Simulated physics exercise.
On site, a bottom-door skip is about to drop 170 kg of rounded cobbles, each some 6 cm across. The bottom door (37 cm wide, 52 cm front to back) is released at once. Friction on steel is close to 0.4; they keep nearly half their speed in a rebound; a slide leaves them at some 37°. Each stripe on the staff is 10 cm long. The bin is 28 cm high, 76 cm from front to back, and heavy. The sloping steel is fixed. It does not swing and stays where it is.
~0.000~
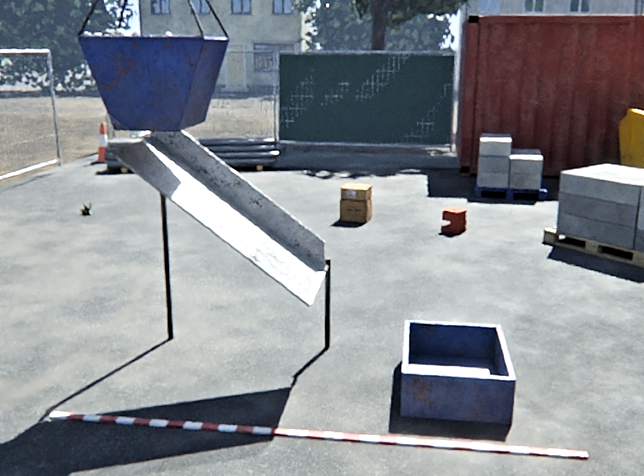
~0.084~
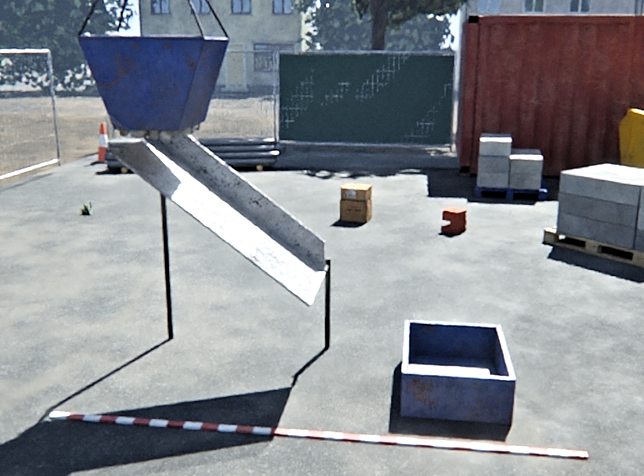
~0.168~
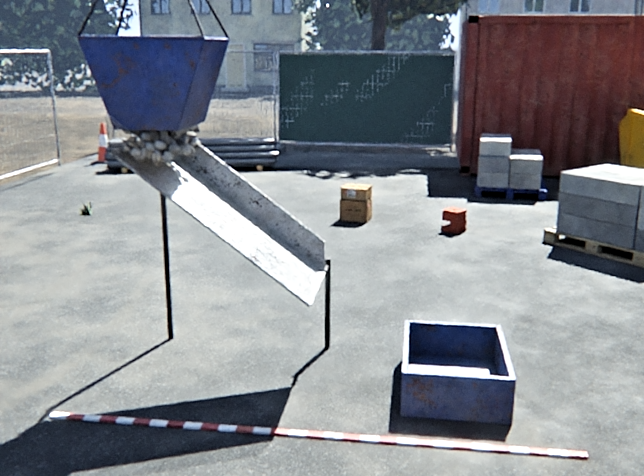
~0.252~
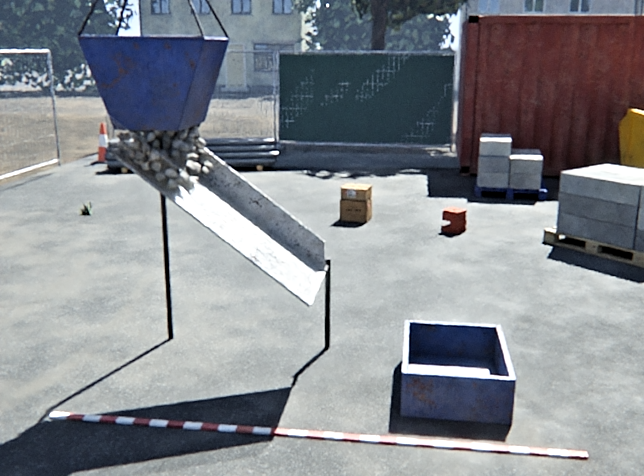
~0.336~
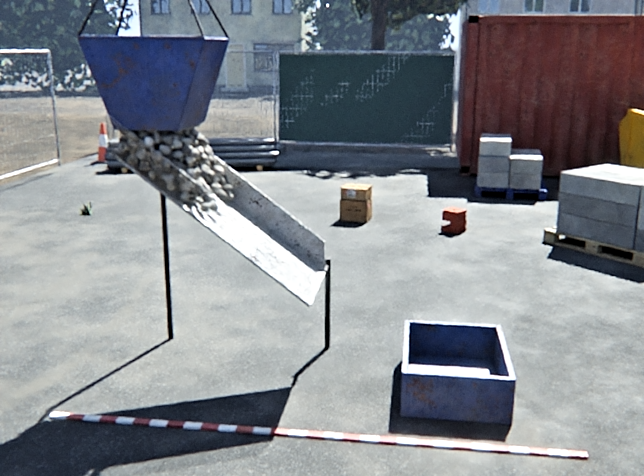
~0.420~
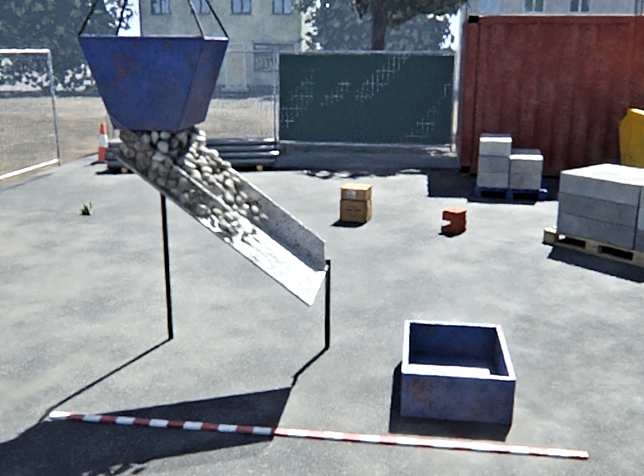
Rounded stones began dropping from the bottom of a hanging blue skip onto a sloping metal chute, piled up thickly at its top, then spread and tumbled down it toward the right.
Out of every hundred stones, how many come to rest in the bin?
About 6 per cent.
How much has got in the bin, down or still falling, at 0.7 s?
About 0 per cent by then.
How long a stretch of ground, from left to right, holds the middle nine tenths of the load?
Roughly 80 cm.
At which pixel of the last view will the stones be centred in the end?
Near (375, 372).
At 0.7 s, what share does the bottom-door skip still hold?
Roughly 10 per cent is still inside.
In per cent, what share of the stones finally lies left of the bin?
Some 90 per cent of the load.
After 0.7 s, 11 % in the bottom-door skip, 81 % on the steel, 8 % falling or lying left of the bin; the stones farthest right are at (367, 328).
After 1.1 s, 0 % in the bottom-door skip, 54 % on the steel, 45 % falling or lying left of the bin, 1 % falling or lying in the bin; the stones farthest right are at (420, 351).
After 1.7 s, 0 % in the bottom-door skip, 6 % on the steel, 87 % falling or lying left of the bin, 5 % falling or lying in the bin, 2 % falling or lying beside or right of the bin; the stones farthest right are at (480, 365).
After 2.6 s, 0 % in the bottom-door skip, 89 % falling or lying left of the bin, 6 % falling or lying in the bin, 5 % falling or lying beside or right of the bin; the stones farthest right are at (495, 379).
After 4.5 s, 0 % in the bottom-door skip, 89 % left of the bin, 6 % in the bin, 5 % beside or right of the bin; the stones farthest right are at (495, 379).
